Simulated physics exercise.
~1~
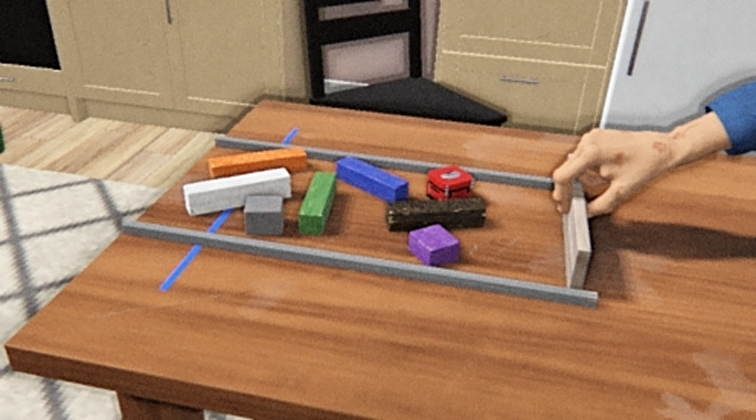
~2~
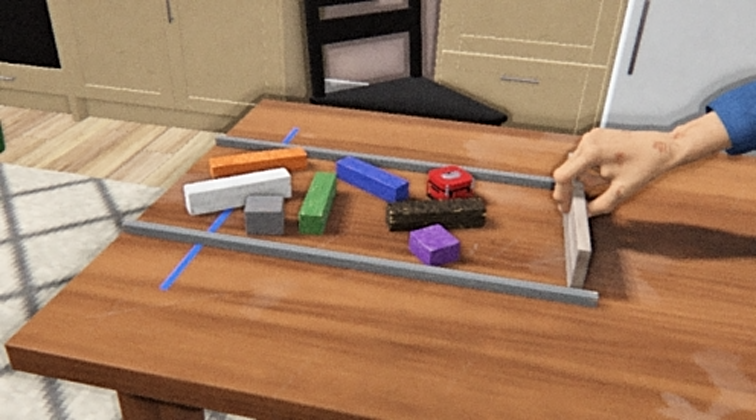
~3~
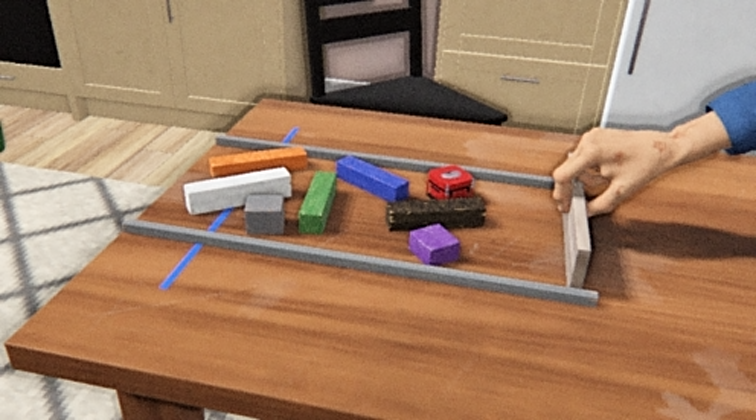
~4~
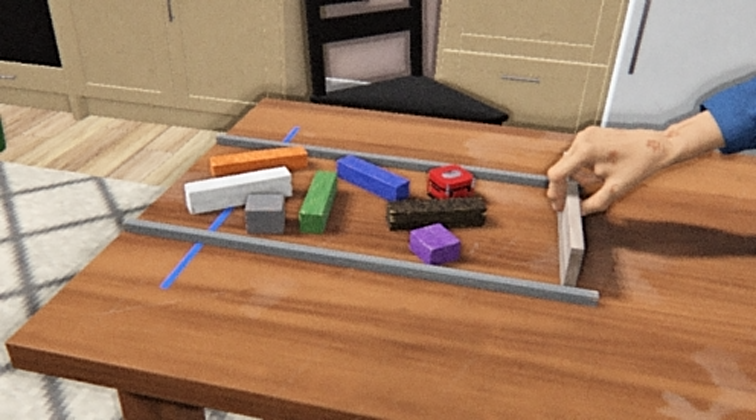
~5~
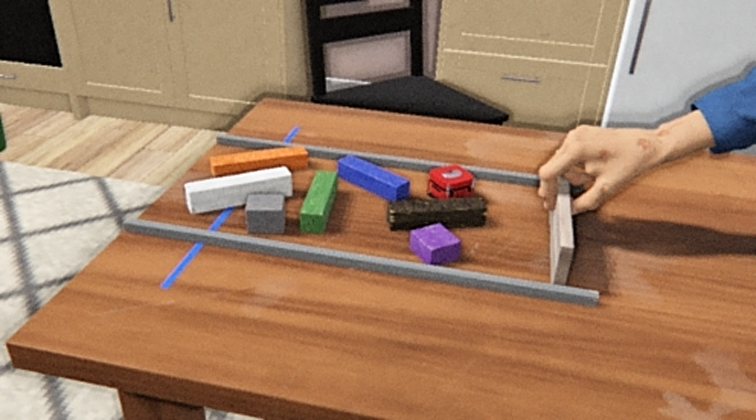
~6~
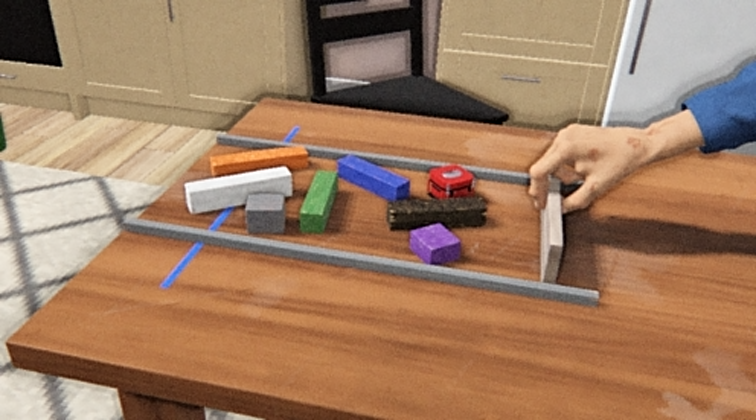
A hand in a blue sleeve, at the right of a wooden table seen from above at an angle in a kitchen, holds a pale upright board between two grey rails. Orange and white bars and a grey block lie near a blue tape line at left, with green, blue and black bars, a red case and a purple block nearer the board. The hand first stays nearly still, then slides the board a short way left, while the pieces and camera stay still.
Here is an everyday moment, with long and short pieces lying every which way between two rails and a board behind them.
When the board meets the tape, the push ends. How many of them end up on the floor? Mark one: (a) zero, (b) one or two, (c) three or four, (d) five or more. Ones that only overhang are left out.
(c) three or four.
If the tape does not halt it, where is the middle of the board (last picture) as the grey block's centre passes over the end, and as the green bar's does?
Its middle is about (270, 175) and about (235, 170).
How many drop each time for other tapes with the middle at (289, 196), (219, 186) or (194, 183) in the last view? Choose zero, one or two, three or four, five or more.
Going tape by tape, I get none at all, then three or four, then 5 or more.
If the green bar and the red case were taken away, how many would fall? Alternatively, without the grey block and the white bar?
Tally per try: 1 / 1.
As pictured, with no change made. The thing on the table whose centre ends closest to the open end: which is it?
That would be the green bar.
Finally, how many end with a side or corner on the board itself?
That comes to 2.
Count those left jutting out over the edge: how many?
As for overhanging, the count is 1.
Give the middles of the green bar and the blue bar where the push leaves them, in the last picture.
Roughly (168, 187); the other one roughly (224, 155).
A little later, none off yet; orange bar at rest near (260, 163); white bar at rest near (240, 190); grey block at rest near (266, 214).
Next, none off yet; orange bar shifted a little near (247, 161); white bar shifted a little near (226, 183); grey block shifted well along near (207, 204).
When it is over, the number that fall off is three or four; down, grey block, white bar and orange bar.
